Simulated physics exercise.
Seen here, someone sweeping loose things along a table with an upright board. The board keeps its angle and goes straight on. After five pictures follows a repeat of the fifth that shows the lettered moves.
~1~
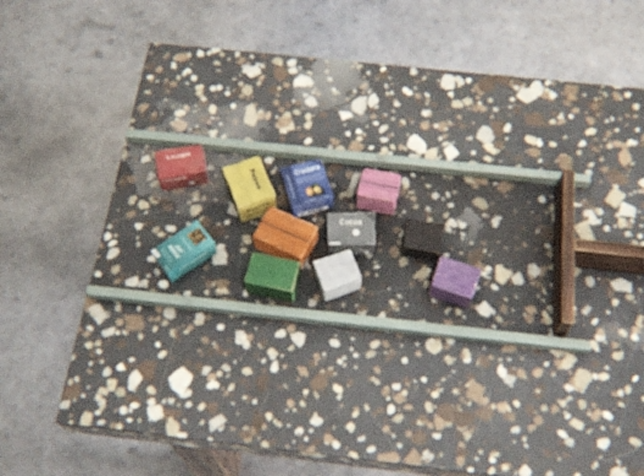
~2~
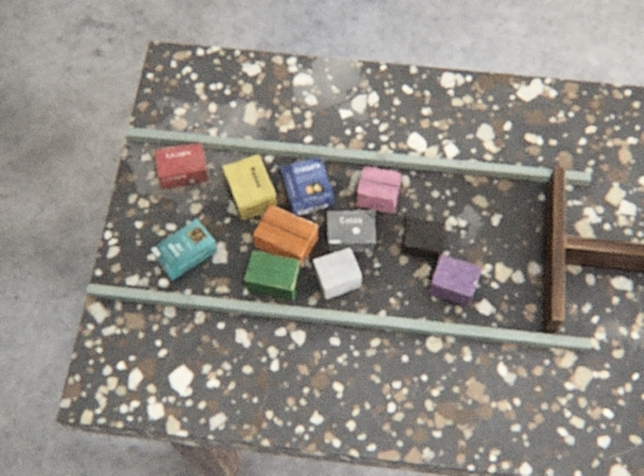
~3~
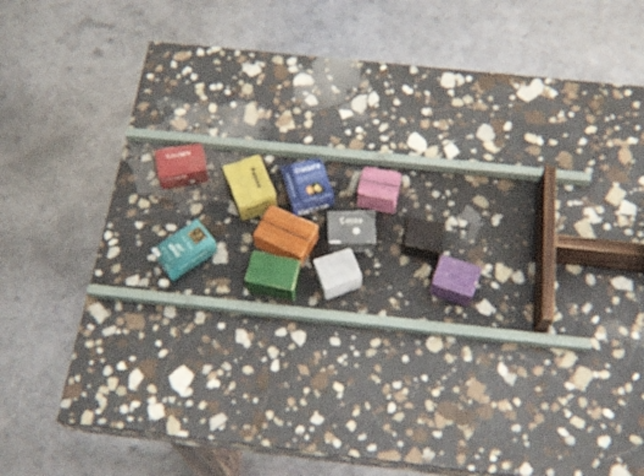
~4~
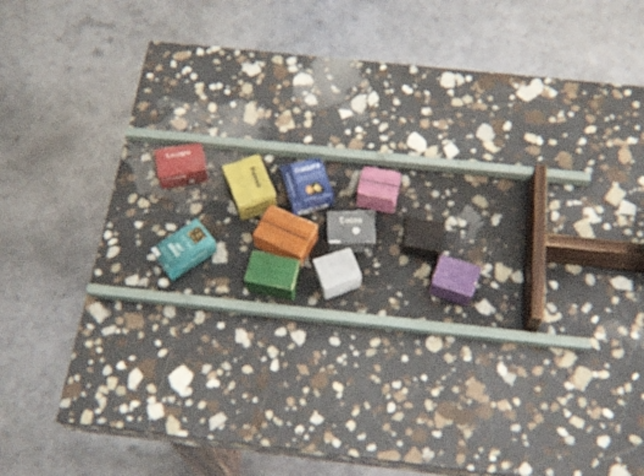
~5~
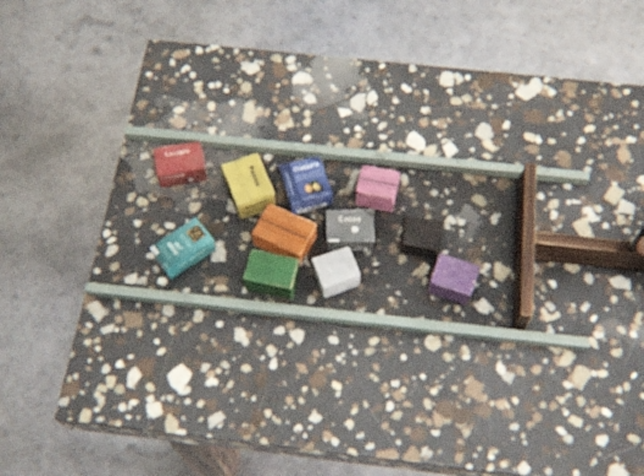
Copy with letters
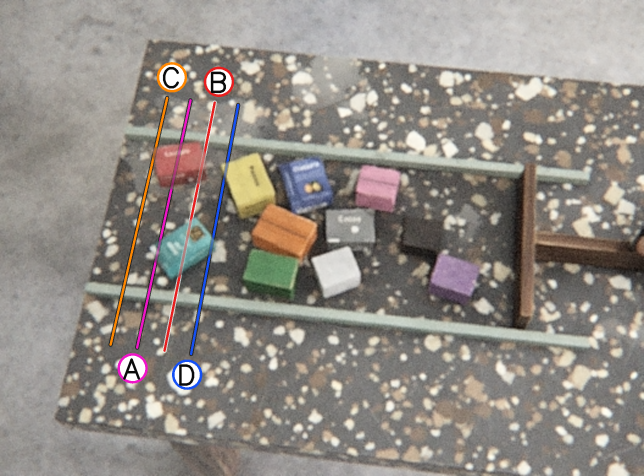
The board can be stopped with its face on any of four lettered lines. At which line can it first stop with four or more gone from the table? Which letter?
B is the first line that does it.
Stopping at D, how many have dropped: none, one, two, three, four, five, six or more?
Two.
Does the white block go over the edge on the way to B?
By then, no.
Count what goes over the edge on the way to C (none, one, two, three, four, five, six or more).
In all, six or more.
On the copy, A at (166, 216); B at (191, 219); C at (141, 213); D at (216, 221).
On B. First, board (405, 223); white block (327, 269); purple block (373, 272).
Then, board (285, 211); turquoise packet (122, 255); red packet (147, 151).
Finally, board (191, 201); yellow packet over the edge; turquoise packet over the edge; five fallen.
By contrast, A drops five, but is farther than needed; C drops eight, but is farther than needed; D drops only two.
